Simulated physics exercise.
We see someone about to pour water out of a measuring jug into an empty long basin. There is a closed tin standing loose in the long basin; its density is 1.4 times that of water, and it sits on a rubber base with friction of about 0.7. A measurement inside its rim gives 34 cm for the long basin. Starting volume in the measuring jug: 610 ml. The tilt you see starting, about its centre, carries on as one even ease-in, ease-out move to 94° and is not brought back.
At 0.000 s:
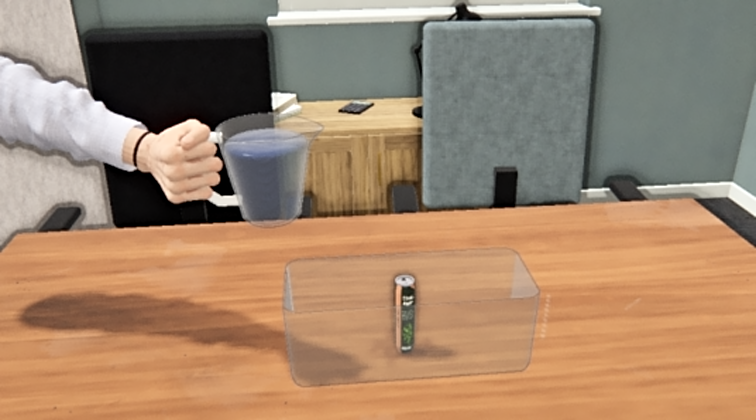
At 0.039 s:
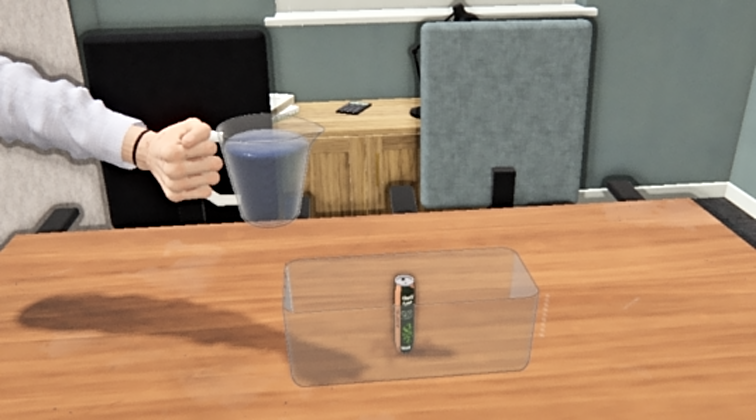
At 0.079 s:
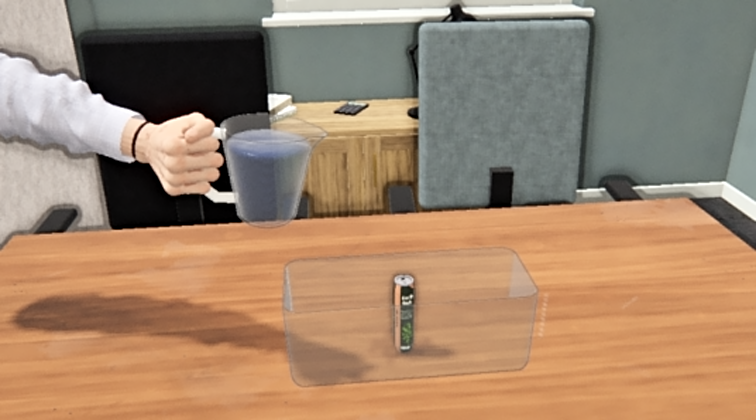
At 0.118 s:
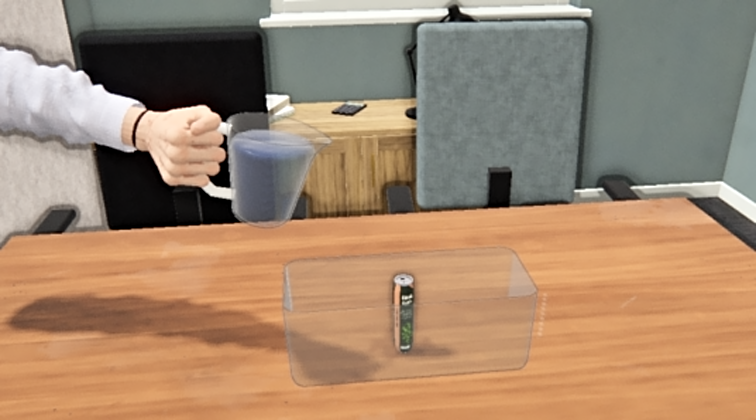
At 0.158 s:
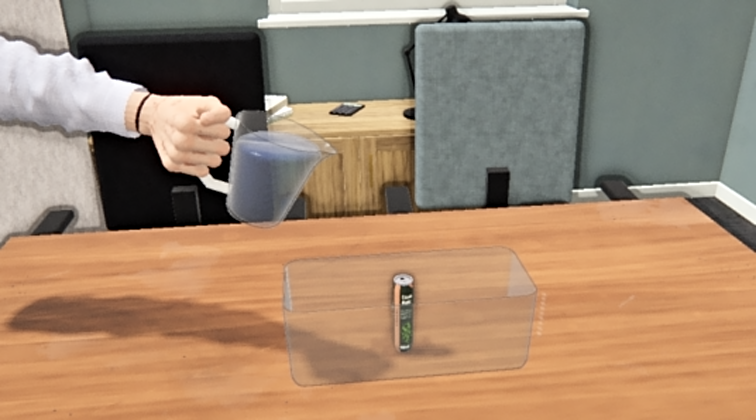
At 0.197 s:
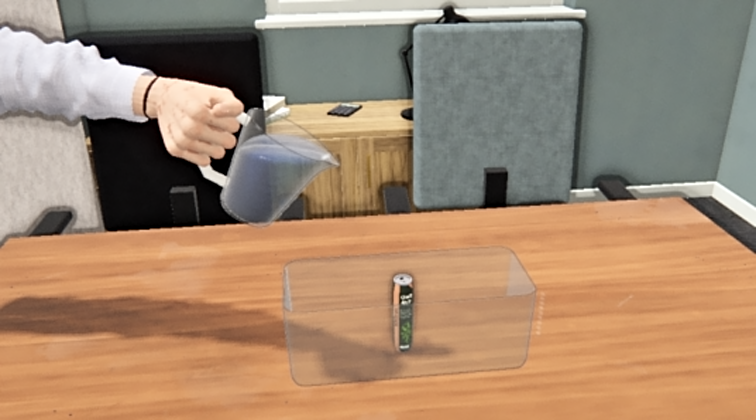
A hand tilting a clear measuring jug of blue liquid rightward above a clear basin holding a small upright cylinder on a wooden table.
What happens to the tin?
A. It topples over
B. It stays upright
Answer: A.
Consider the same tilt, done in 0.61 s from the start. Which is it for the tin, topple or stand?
Then it tips over.
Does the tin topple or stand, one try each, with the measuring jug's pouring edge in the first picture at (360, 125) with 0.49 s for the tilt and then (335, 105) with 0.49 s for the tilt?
First it stays on its base; then it tips over.
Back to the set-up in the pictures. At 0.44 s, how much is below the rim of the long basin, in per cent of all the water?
At that time the basin holds about 14 per cent of the liquid.
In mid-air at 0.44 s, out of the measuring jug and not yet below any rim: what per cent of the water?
Roughly 36 percent.
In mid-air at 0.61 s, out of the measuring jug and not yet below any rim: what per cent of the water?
20 per cent, roughly.
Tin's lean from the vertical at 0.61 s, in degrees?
Roughly 5°.
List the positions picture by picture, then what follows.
In the first frame, tilt 0°; pouring edge (324, 126); surface from (224, 142) to (309, 138); the long basin's rim runs from (285, 286) to (528, 272); the tin's top is at (405, 284).
In the second frame, tilt 1°; pouring edge (325, 128); surface from (224, 141) to (309, 139).
In the third frame, tilt 6°; pouring edge (328, 133); surface from (227, 140) to (311, 142).
In the fourth frame, tilt 13°; pouring edge (333, 140); surface from (231, 138) to (315, 145).
In the fifth frame, tilt 22°; pouring edge (337, 151); surface from (236, 141) to (319, 148).
In the sixth frame, tilt 33°; pouring edge (340, 163); surface from (237, 153) to (330, 154).
After 0.44 s the tilt is 91° and 50 per cent is still to pour; the tin stands where it began.
After 0.61 s the tilt is 94° and 17 per cent is still to pour; the tin leans 7°.
After 0.79 s the tilt is 94° and 3 per cent is still to pour; the tin leans 50°.
After 0.99 s the tilt is 94° and 1 per cent is still to pour; the tin lies on its side.
In the end the tin lies on its side.
